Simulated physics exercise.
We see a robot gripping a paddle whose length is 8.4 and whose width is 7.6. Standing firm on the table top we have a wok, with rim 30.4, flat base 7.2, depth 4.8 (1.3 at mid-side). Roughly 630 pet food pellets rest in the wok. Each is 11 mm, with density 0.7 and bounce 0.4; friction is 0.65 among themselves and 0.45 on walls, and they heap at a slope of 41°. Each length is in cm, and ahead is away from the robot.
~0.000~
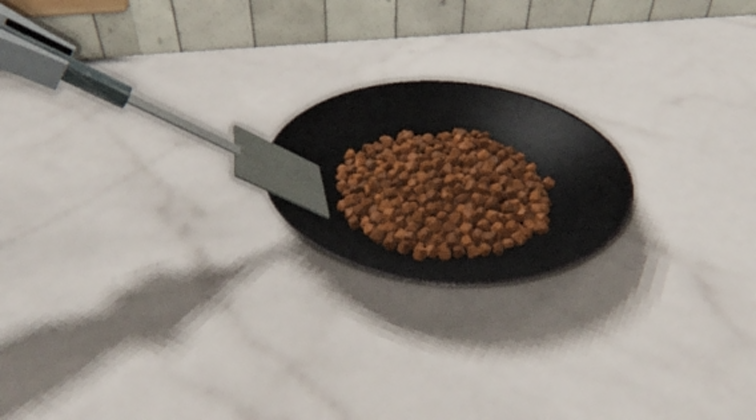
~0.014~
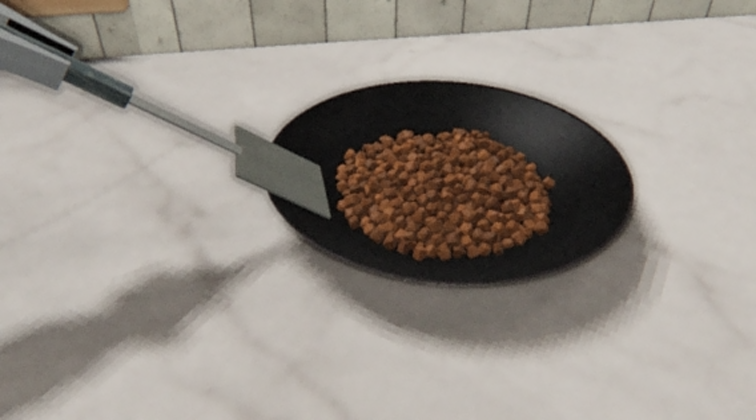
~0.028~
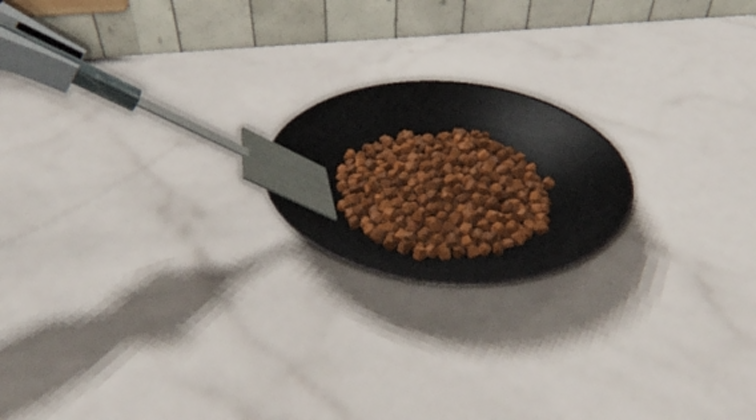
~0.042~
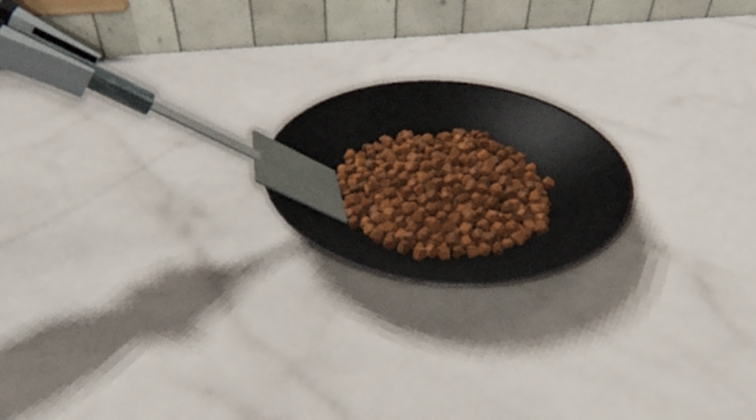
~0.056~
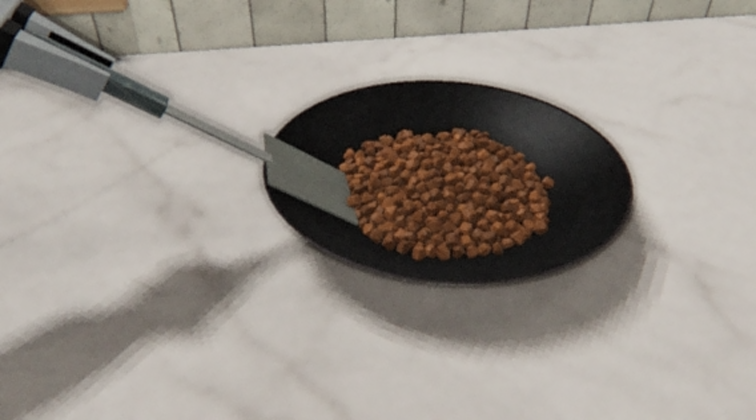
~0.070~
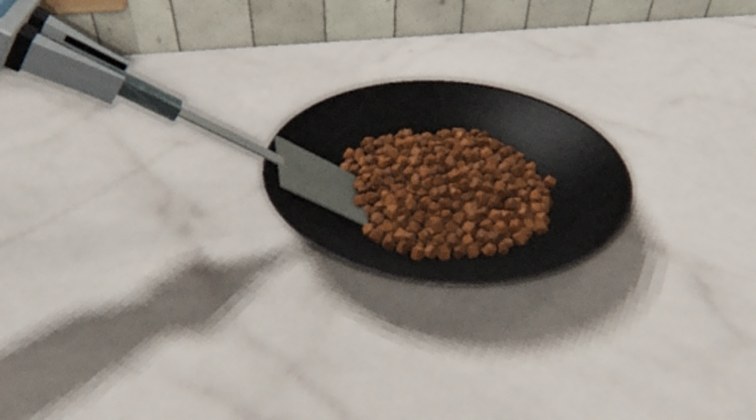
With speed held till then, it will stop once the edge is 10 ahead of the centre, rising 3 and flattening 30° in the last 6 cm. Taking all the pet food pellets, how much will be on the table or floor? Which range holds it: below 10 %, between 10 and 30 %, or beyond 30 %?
The range between 10 and 30 %.
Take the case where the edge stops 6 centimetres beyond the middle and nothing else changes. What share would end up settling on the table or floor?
Changed stop: Approx. 0 %.
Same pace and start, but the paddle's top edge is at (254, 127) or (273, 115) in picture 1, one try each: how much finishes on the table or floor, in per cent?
I'd say near 20 per cent for the first and near 25 per cent for the second.
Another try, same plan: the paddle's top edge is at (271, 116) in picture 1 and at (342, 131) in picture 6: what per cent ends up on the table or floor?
Some 40 per cent.
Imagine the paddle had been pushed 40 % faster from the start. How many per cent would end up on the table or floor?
Estimate: Near 30 %.
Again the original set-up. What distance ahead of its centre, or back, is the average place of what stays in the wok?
Roughly 5.5 centimetres ahead.
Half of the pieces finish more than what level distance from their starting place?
I'd put it at close to 8 centimetres.
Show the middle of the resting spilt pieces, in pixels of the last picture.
Centre of the spill: Approx. (646, 191).
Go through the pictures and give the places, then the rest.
The first picture shows paddle top edge at (234, 149), sloping 36°; upper third of the load around (446, 174), from x 340 to 550, top at y 135; 629 in the wok.
The second picture shows paddle top edge at (236, 149), sloping 36°; upper third of the load around (446, 174), from x 340 to 550, top at y 135.
The third picture shows paddle top edge at (243, 151), sloping 36°; upper third of the load around (446, 174), from x 340 to 550, top at y 135.
The fourth picture shows paddle top edge at (254, 154), sloping 36°; upper third of the load around (446, 174), from x 340 to 550, top at y 135.
The fifth picture shows paddle top edge at (266, 157), sloping 36°; upper third of the load around (441, 174), from x 345 to 550, top at y 135.
The sixth picture shows paddle top edge at (278, 159), sloping 36°; upper third of the load around (444, 171), from x 345 to 550, top at y 135; 629 in the wok.
After 0.16 s, sloping 36°, highest piece 5 above the table; 629 in the wok.
After 0.26 s, sloping 29°, highest piece 7 above the table; 623 in the wok, 6 on the blade or in flight.
After 0.51 s, sloping 6°, highest piece 7 above the table; 509 in the wok, 109 on the table or floor, 11 on the blade or in flight.
After 1.56 s, sloping 6°, highest piece 7 above the table; 507 in the wok, 122 on the table or floor.
At rest, 507 in the wok, 122 on the table or floor. That is 19 % on the table or floor.
